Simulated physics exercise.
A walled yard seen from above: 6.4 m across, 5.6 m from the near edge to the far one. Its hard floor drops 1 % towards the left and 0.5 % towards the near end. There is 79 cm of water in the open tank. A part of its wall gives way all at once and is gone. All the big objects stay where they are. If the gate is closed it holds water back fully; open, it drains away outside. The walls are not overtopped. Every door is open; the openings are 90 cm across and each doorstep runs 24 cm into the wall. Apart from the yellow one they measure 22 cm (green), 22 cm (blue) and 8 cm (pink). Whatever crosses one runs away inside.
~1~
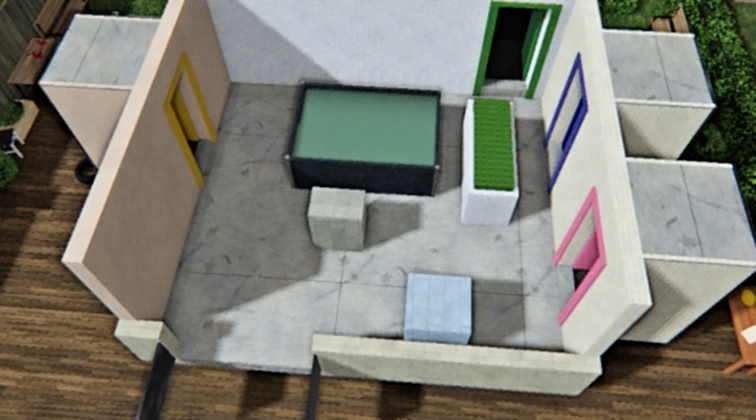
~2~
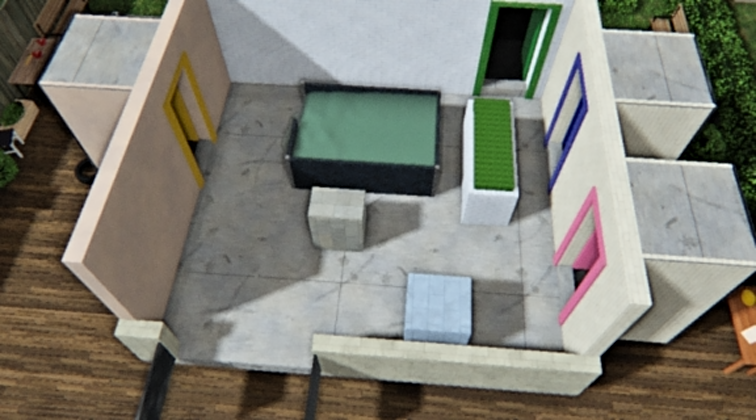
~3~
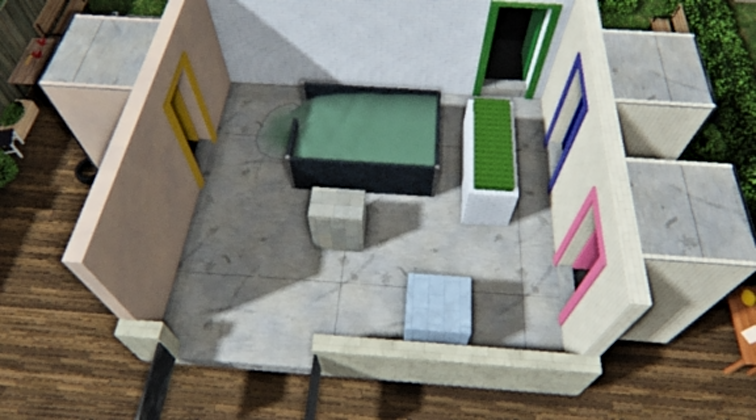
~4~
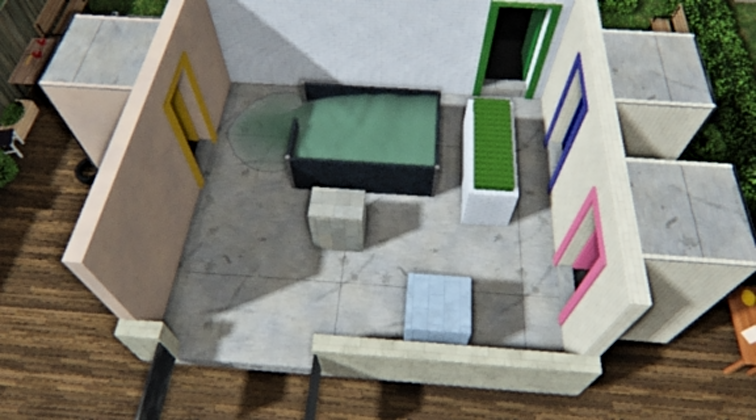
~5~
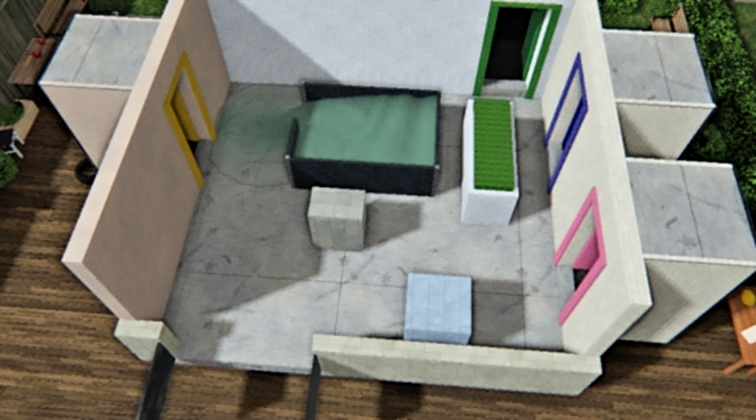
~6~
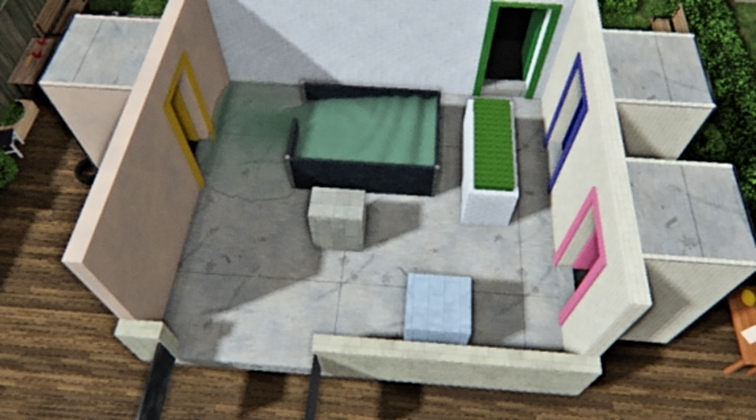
Green water spills from the open tank's left side and spreads to the yellow door.
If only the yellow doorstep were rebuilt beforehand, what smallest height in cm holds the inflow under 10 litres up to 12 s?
About 33 cm.
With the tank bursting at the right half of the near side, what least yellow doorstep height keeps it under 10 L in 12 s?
About 8.0 cm.
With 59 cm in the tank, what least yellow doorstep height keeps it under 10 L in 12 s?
About 24 cm.
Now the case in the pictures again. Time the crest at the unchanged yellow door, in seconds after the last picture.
At about 1.0 s.
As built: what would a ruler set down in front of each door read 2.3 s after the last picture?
In cm: Yellow 25, green 0, blue 0, pink 0.
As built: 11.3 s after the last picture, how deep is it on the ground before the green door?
Some 7.0 cm.
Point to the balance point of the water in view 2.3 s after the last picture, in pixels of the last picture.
Around (315, 150).
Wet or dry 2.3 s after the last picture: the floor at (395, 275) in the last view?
It is not reached.
Then, 0.7 s after the last picture water covers 15 % of the floor, deepest (58 cm) near (224, 108); 28 cm at the yellow door, 30 litres in over its 13 cm doorstep.
Then, 2.3 s after the last picture water covers 45 % of the floor, deepest (40 cm) near (230, 89); 25 cm at the yellow door, 161 litres in over its 13 cm doorstep.
Then, 11.3 s after the last picture water covers 95 % of the floor, deepest (12 cm) near (466, 352); 9 cm at the yellow door, 259 litres in over its 13 cm doorstep.
At the yellow door as built, the water peaked near 30 cm, 1.1 s after the last picture.
With a doorstep of 28.5 cm, 28 litres would have come in within the 12 s; with 38 cm, 2 litres. So under 10 litres takes about 33 cm.
